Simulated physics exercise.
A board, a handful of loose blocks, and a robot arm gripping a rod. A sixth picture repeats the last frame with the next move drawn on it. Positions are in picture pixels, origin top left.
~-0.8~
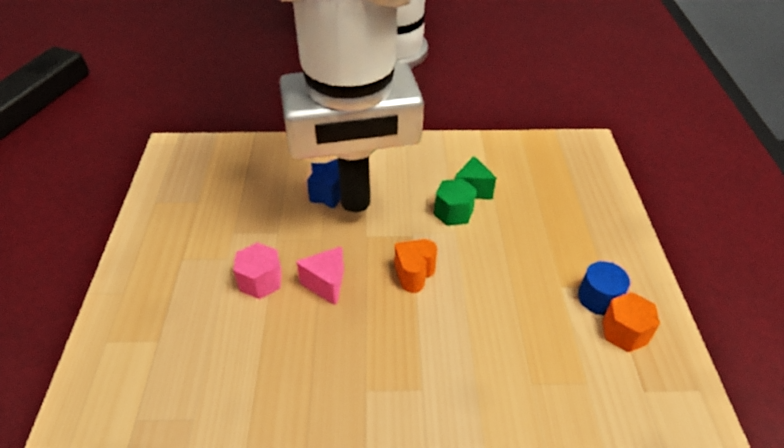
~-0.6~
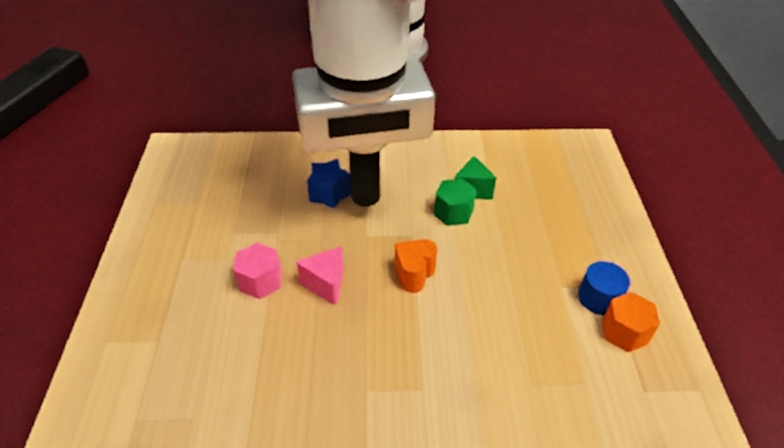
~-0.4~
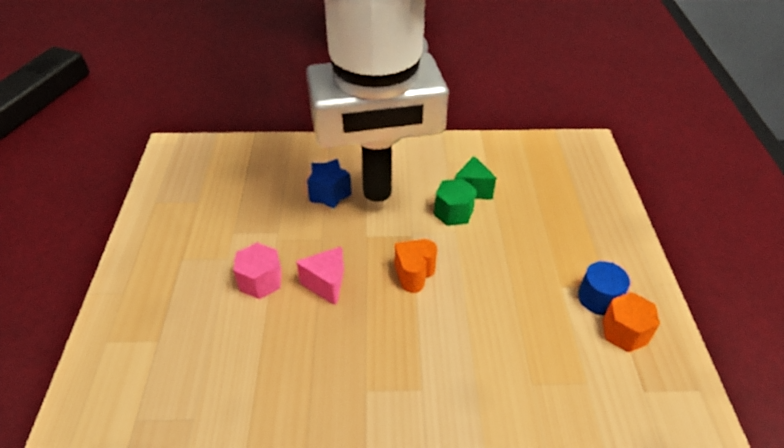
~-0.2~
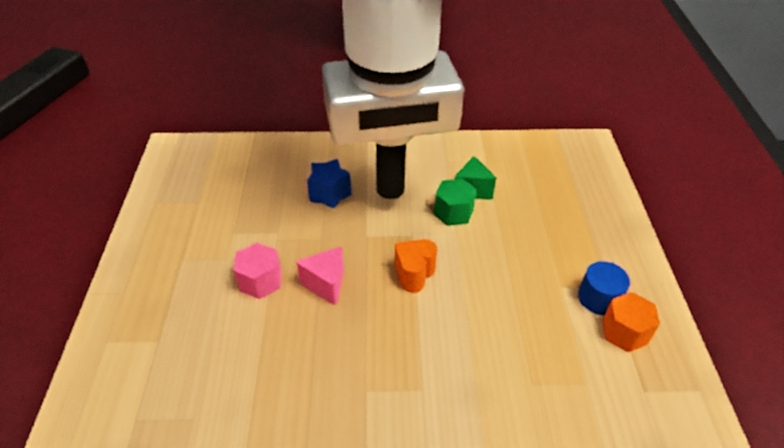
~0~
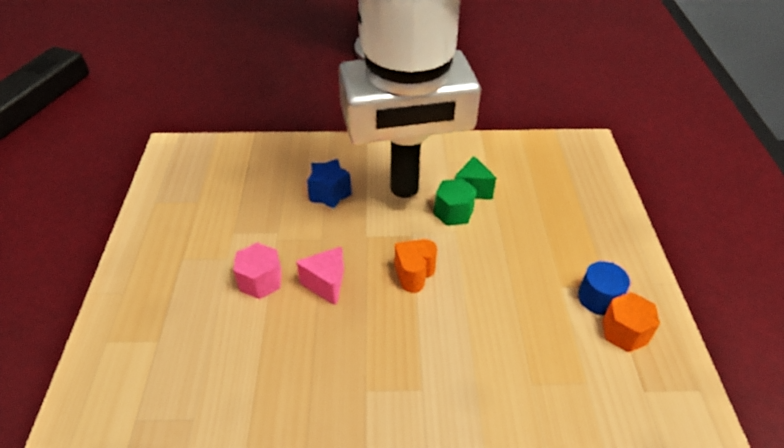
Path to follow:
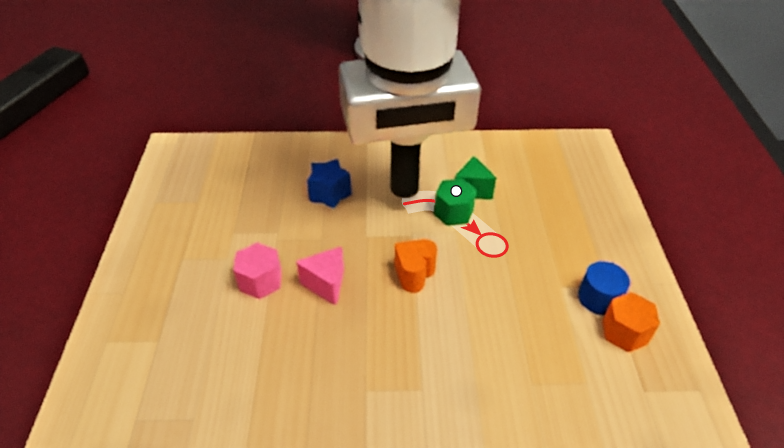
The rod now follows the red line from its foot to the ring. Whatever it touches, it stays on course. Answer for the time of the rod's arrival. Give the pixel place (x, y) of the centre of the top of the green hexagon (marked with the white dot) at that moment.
The middle of the upper face of the green hexagon will lie at about (532, 234) in the picture.
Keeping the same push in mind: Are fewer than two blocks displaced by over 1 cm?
Yes, that is what happens.
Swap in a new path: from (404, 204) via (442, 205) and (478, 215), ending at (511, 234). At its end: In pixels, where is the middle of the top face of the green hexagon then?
The green hexagon ends near (550, 222).
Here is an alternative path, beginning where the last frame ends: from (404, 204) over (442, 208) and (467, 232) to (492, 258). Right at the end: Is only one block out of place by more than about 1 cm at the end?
Yes.
Drawn move, from (404, 204) over (440, 203) and (466, 222) to (492, 245); the dot is on the green hexagon.
The first path, step by step. One third of the way, rod (441, 187); green hexagon (469, 196), turned 15° clockwise.
Two thirds of the way, rod (468, 208); green hexagon (500, 215).
At the end, rod (495, 230); green hexagon (532, 234), turned 15° anticlockwise; green triangular piece still.
